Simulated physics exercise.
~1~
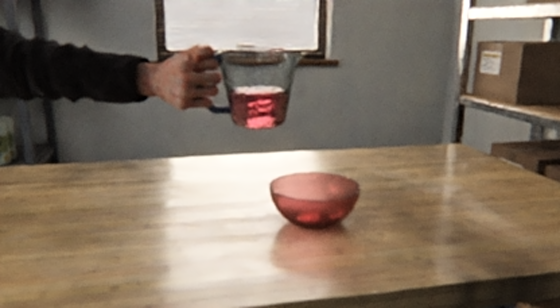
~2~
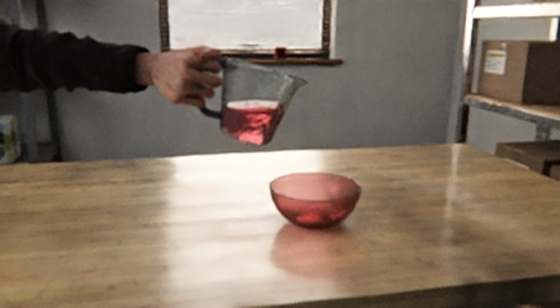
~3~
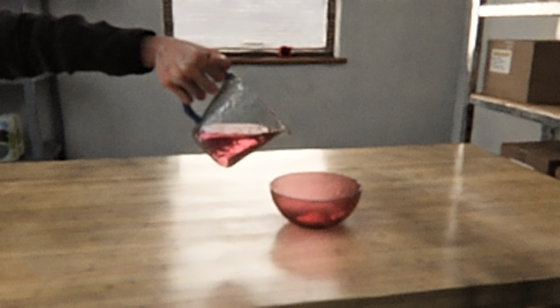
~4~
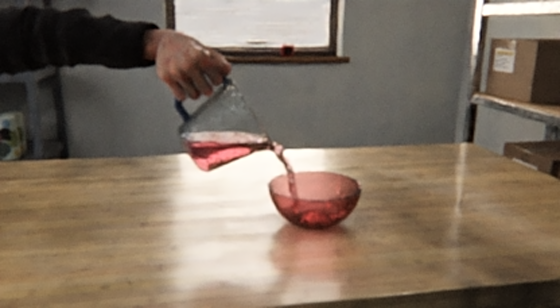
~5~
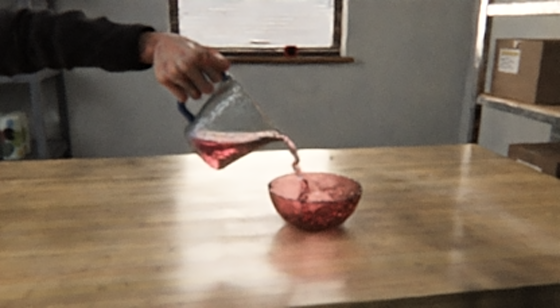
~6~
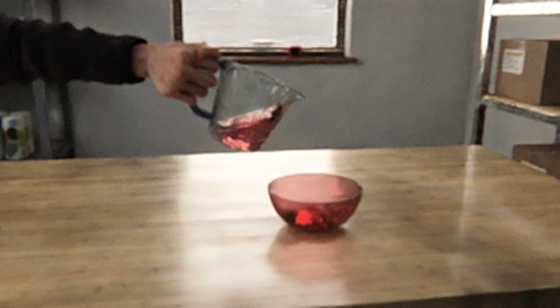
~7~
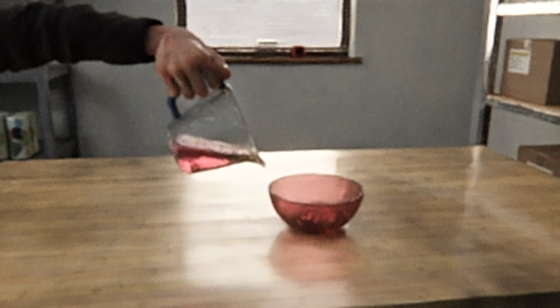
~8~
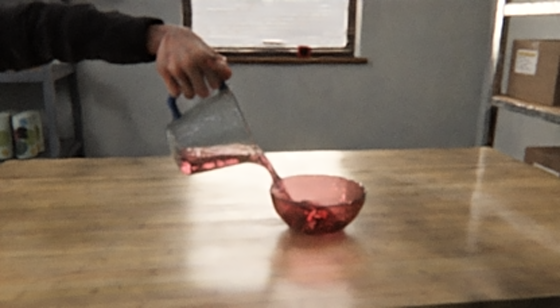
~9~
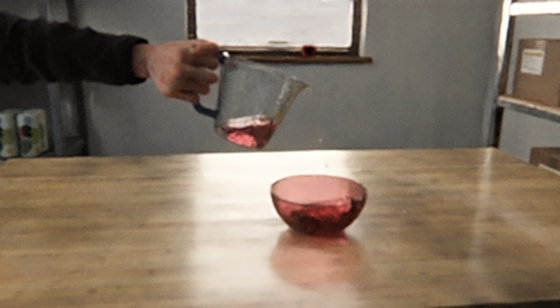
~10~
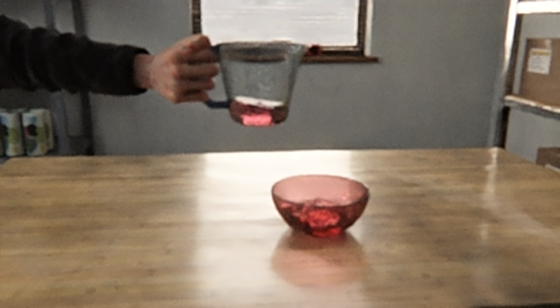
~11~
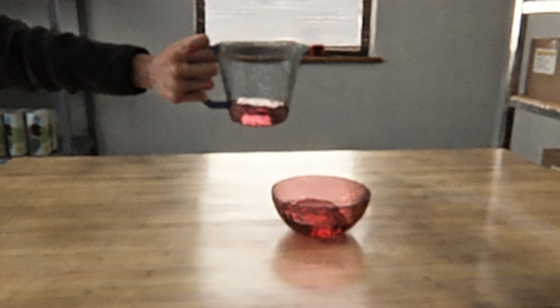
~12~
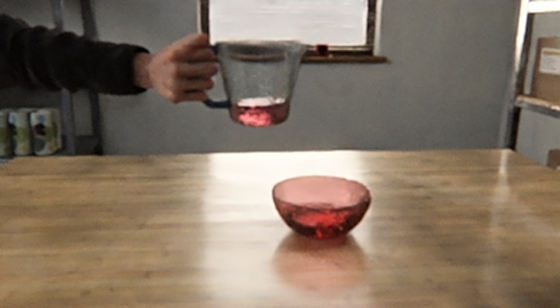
In the video, a hand tilts a clear measuring jug of reddish liquid and pours some into a translucent red bowl on a wooden table, eases back, then tips further and pours again before levelling the jug, which still holds a little liquid.
